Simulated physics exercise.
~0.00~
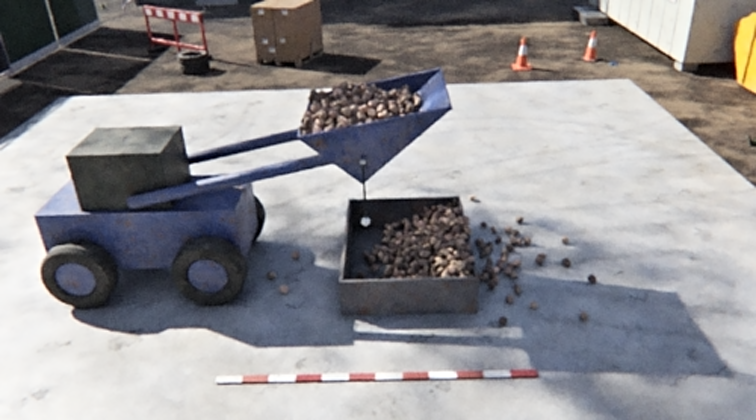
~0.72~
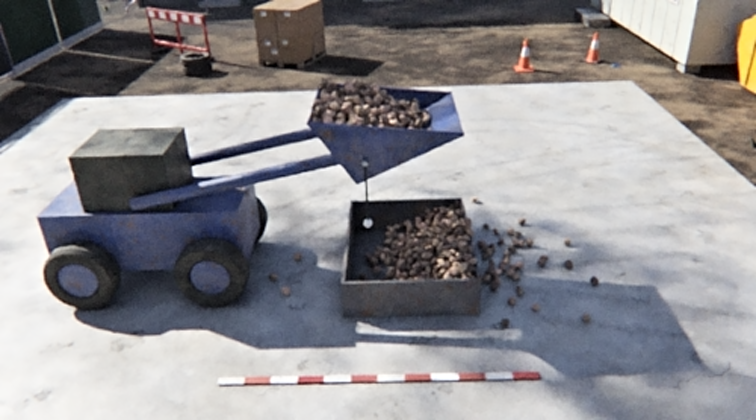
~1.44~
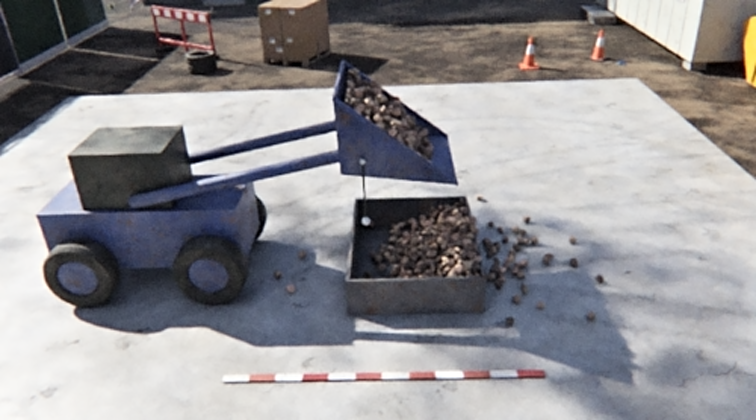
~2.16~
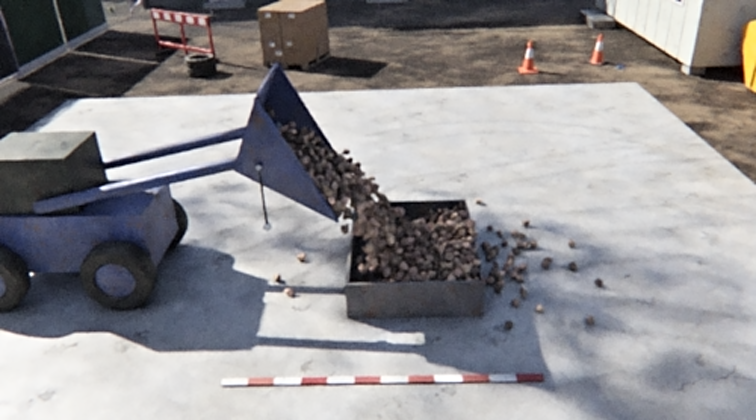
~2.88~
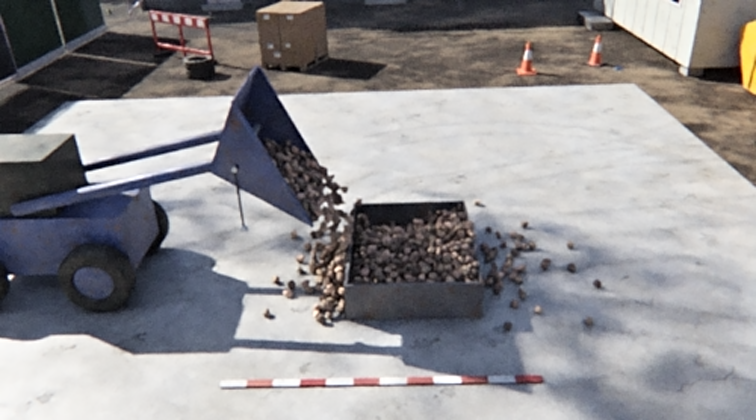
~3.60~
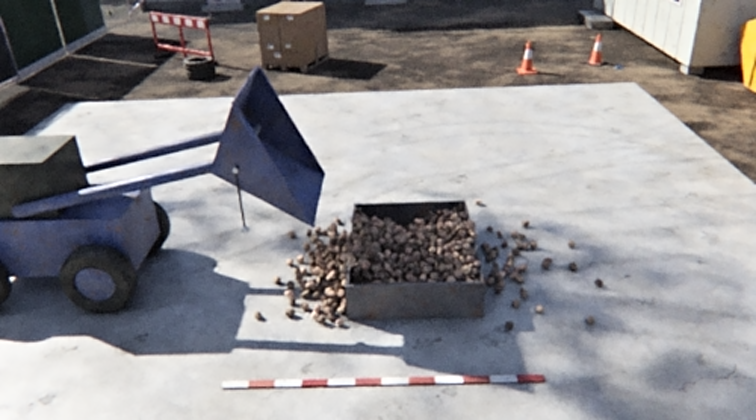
A blue loader tips stones into a bin while backing left, spilling some in front.
